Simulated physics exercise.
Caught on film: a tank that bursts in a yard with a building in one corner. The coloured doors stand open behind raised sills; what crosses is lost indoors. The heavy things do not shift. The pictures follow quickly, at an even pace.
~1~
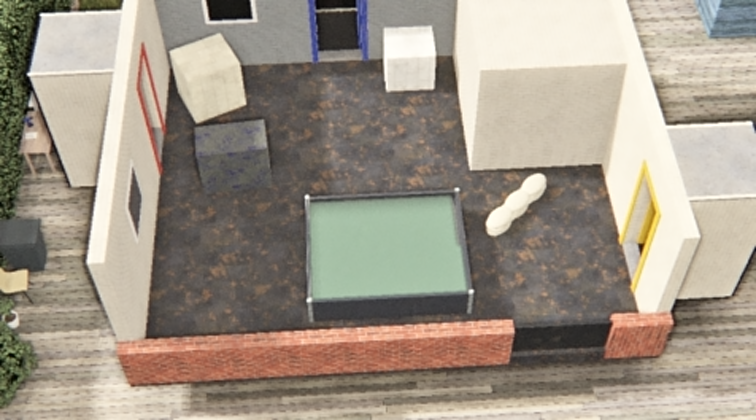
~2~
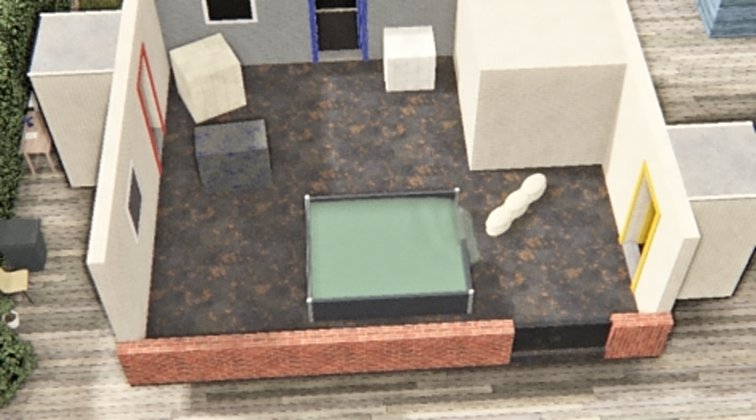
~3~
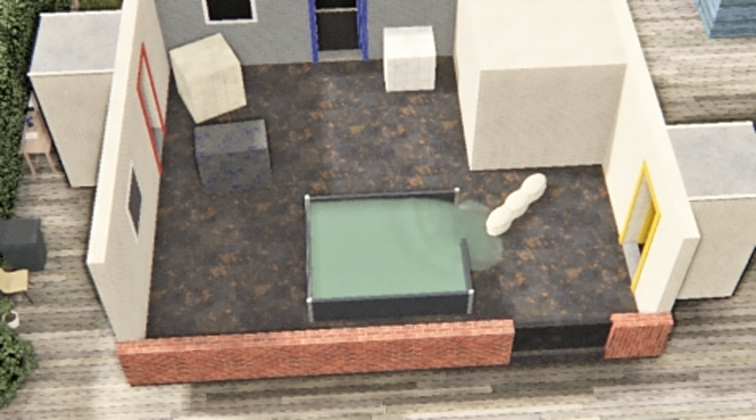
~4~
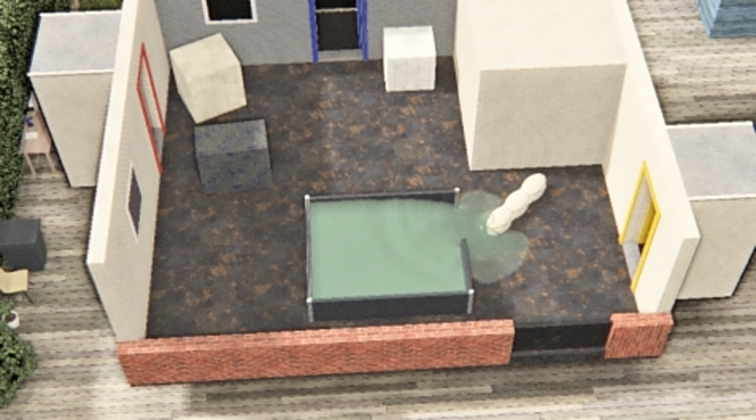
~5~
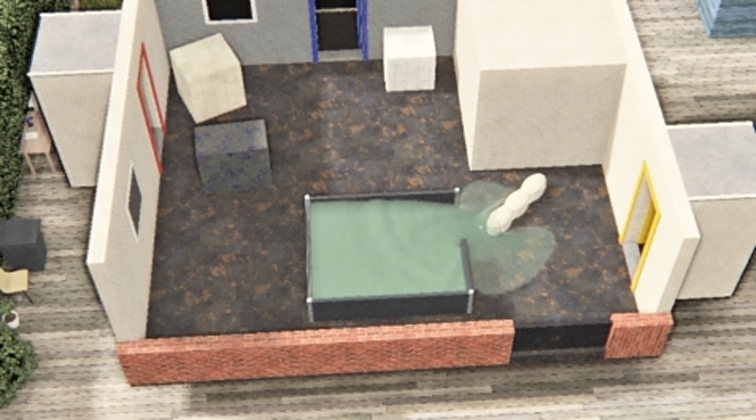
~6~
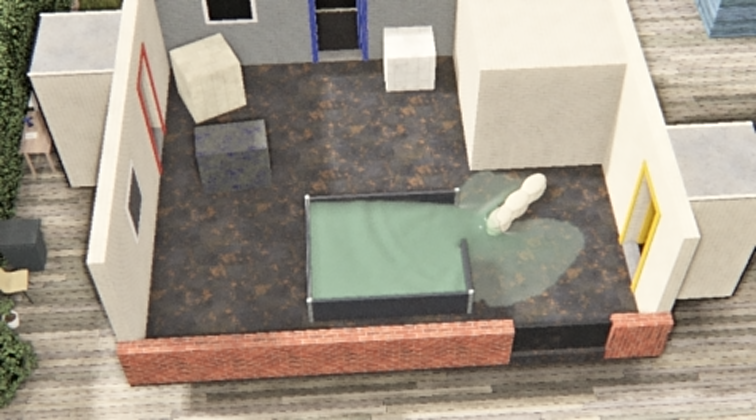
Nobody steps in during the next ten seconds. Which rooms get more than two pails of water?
The yellow door lets in a lot; the red door admits no more than that; the blue door admits no more than that.
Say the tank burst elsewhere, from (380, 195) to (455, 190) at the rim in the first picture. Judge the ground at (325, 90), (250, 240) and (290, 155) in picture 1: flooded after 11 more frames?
As listed: Flooded, clear, no water.
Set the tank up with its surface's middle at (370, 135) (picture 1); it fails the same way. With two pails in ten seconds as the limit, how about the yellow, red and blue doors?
In short: Yellow door lets less in; red door keeps below it; blue door stays under.
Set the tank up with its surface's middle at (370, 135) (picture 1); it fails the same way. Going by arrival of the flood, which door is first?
First comes the blue door.
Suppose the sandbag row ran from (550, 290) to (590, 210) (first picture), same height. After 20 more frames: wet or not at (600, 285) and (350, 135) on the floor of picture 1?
One after the other: Wet, not flooded.
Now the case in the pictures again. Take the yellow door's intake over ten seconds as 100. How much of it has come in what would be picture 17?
I make it 10 per cent.
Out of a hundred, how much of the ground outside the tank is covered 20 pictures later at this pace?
Roughly 35 per cent.
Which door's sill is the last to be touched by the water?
The one in red.
A moment on, water covers 15 % of the floor; the yellow door wet at the sill, nothing in, the red door not reached, the blue door not reached.
Next, water covers 25 % of the floor; the yellow door under two buckets in, the red door not reached, the blue door not reached.
Then, water covers 35 % of the floor; the yellow door over two buckets in, the red door not reached, the blue door not reached.
Later, water covers 55 % of the floor; the yellow door far over two buckets in, the red door not reached, the blue door not reached.
In the end, water covers 80 % of the floor; the yellow door far over two buckets in, the red door wet at the sill, nothing in, the blue door wet at the sill, nothing in.
